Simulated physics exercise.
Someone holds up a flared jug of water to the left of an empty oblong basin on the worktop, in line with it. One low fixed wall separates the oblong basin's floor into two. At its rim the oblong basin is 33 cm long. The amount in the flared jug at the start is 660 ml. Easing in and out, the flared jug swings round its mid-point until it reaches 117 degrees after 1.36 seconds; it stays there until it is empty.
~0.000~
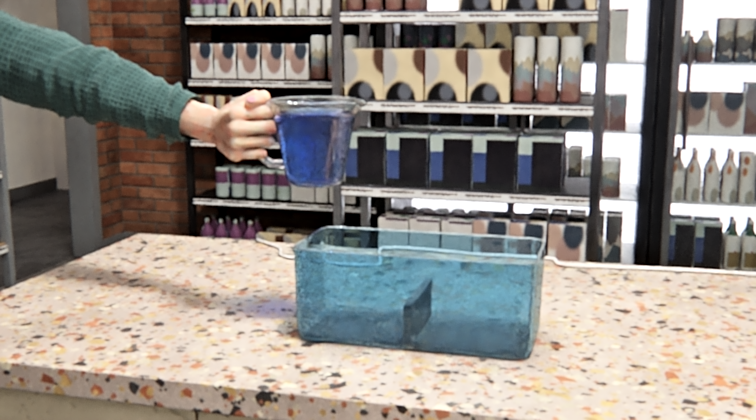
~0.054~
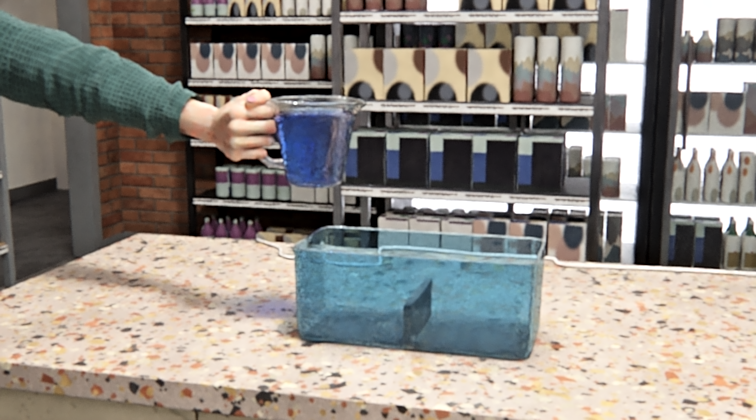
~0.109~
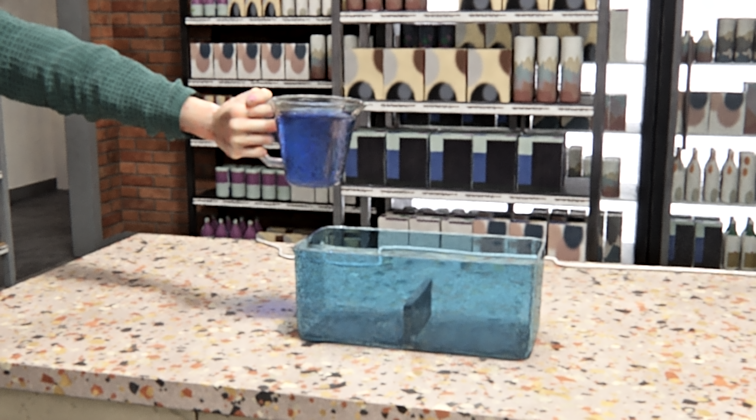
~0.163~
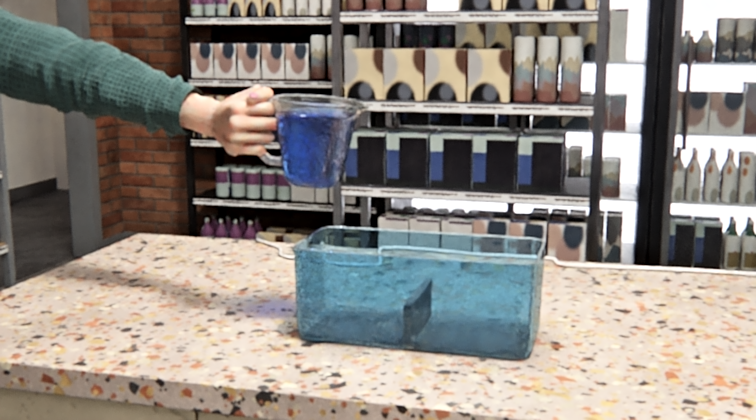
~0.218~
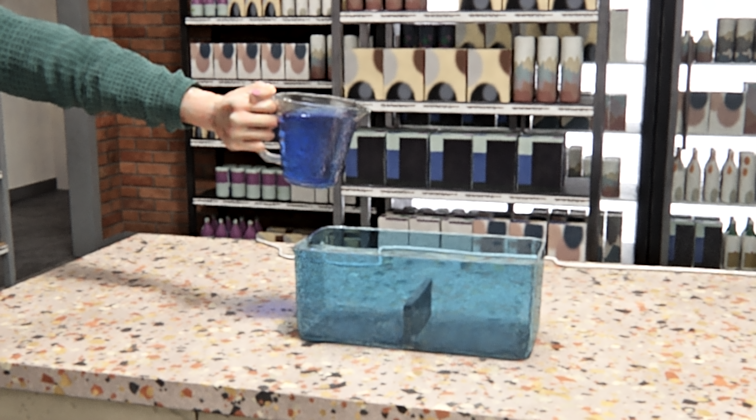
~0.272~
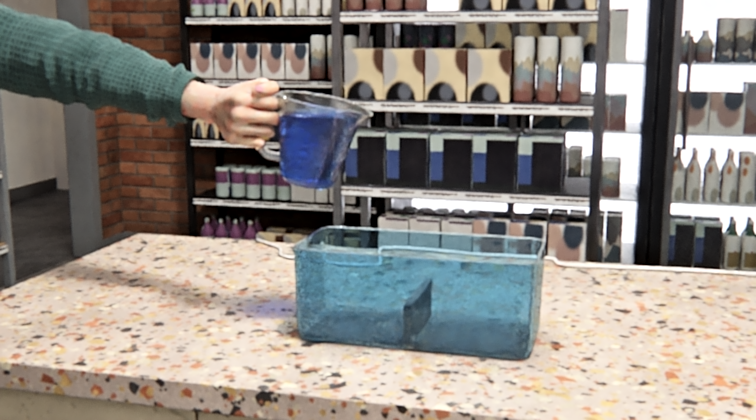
A hand in a green knitted sleeve reaches in from the left, holding a clear flared jug of deep blue water above a speckled, pale stone-like worktop, seen from slightly above in a shop. To the jug's right sits an empty, teal-tinted oblong glass basin, with stocked shelves and brick behind. The hand slowly tilts the jug slightly rightward, while the camera stays still.
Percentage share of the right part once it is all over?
36 per cent.
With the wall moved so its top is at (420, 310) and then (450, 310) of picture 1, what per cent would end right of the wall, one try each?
Around 40 and 10 percent, in that order.
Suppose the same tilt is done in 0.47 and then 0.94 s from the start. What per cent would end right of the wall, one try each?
About 15 %, then about 25 %.
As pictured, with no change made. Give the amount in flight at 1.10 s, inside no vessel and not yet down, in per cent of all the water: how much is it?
Close to 10 in every hundred parts.
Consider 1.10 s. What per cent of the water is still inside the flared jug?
Share remaining: Approx. 8 %.
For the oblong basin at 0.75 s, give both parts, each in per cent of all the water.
Left roughly 2, right roughly 10.
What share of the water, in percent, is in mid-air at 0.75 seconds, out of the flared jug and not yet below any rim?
I'd say close to 20 per cent.
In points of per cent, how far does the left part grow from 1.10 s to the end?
Near 14 percent, more or less.
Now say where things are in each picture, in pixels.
It leans 0°; its right rim is at (366, 102); the water meets the walls at (279, 111) and (354, 113); the oblong basin's rim runs from (308, 238) to (541, 253); the wall's top is at (418, 292), in the first frame.
It leans 0°; its right rim is at (366, 103); the water meets the walls at (279, 111) and (354, 114), in the second frame.
It leans 2°; its right rim is at (367, 104); the water meets the walls at (280, 111) and (355, 114), in the third frame.
It leans 4°; its right rim is at (369, 106); the water meets the walls at (281, 111) and (356, 115), in the fourth frame.
It leans 7°; its right rim is at (371, 110); the water meets the walls at (283, 112) and (359, 115), in the fifth frame.
It leans 11°; its right rim is at (373, 114); the water meets the walls at (285, 112) and (362, 116), in the sixth frame.
By 0.75 s the tilt is 68° and 67 per cent is still to pour, 2 is left of the wall and 10 right of it.
By 1.10 s the tilt is 107° and 8 per cent is still to pour, 48 is left of the wall and 35 right of it.
By 1.46 s the tilt is 117° and 0 per cent is still to pour, 63 is left of the wall and 36 right of it.
By 1.86 s the tilt is 117° and 0 per cent is still to pour, 62 is left of the wall and 36 right of it.
At rest 62 per cent lies left of the wall, 36 right of it and 1 outside.
